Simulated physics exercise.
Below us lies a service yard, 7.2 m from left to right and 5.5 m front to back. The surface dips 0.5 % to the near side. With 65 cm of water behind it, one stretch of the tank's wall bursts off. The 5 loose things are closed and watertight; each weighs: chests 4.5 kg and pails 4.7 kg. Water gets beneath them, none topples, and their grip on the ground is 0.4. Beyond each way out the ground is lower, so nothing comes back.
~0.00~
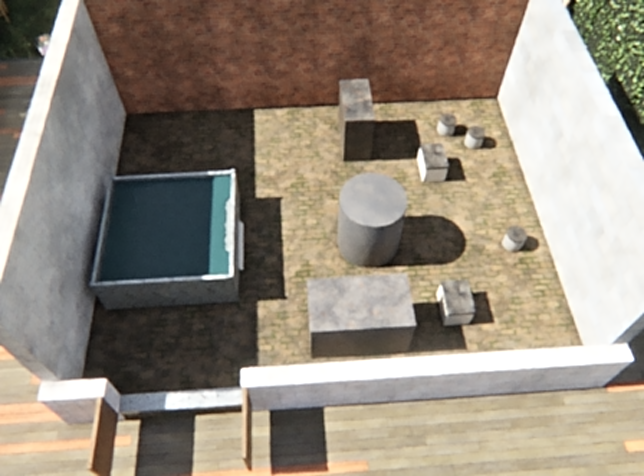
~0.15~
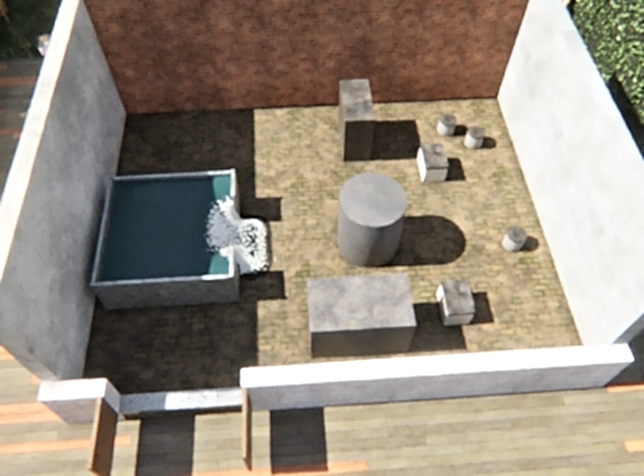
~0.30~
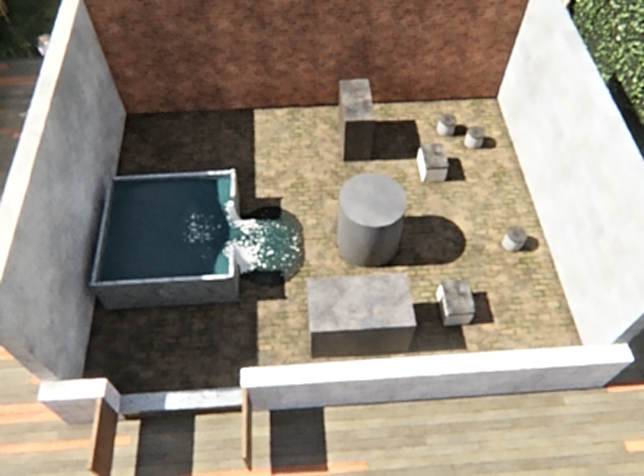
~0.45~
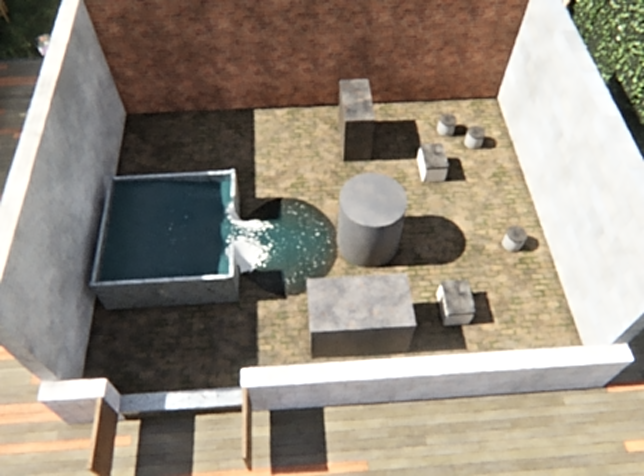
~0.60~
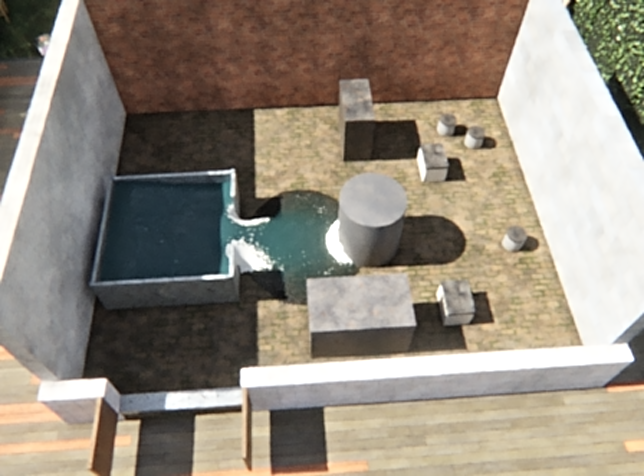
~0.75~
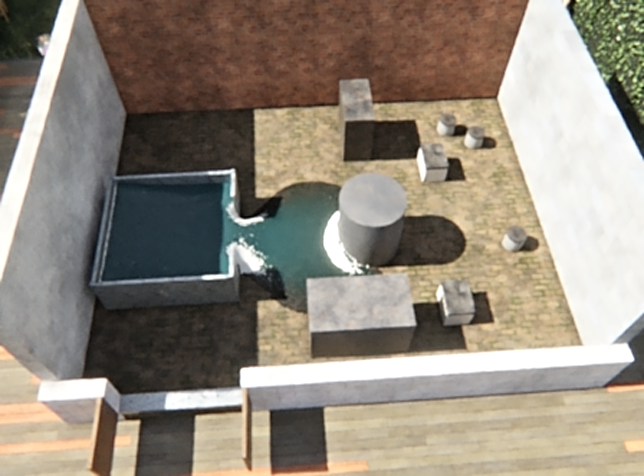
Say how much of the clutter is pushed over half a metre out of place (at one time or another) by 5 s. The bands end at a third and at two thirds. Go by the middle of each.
That comes to two thirds or more.
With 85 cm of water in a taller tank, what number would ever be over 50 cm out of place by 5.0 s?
Then 5.
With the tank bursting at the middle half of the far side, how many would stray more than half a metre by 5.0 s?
In that case 0 of them.
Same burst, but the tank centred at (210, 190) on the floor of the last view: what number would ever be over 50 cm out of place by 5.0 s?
In that case 4 of them.
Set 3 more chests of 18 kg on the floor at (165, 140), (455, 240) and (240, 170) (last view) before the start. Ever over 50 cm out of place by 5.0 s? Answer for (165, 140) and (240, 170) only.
In that order: Less, less.
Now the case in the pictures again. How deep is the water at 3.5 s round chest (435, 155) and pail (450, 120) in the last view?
Roughly 16 and 18 cm.
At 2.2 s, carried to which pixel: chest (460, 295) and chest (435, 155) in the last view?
Around (566, 309) and (493, 150).
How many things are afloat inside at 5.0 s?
I count 5.
After 1.1 s 0 of 5 are over 50 cm from their spots; 0 afloat.
After 2.2 s 3 of 5 are over 50 cm from their spots; 0 afloat.
After 3.5 s 4 of 5 are over 50 cm from their spots; 5 afloat.
After 5.0 s 4 of 5 are over 50 cm from their spots, and 5 have been at some point; 5 afloat.
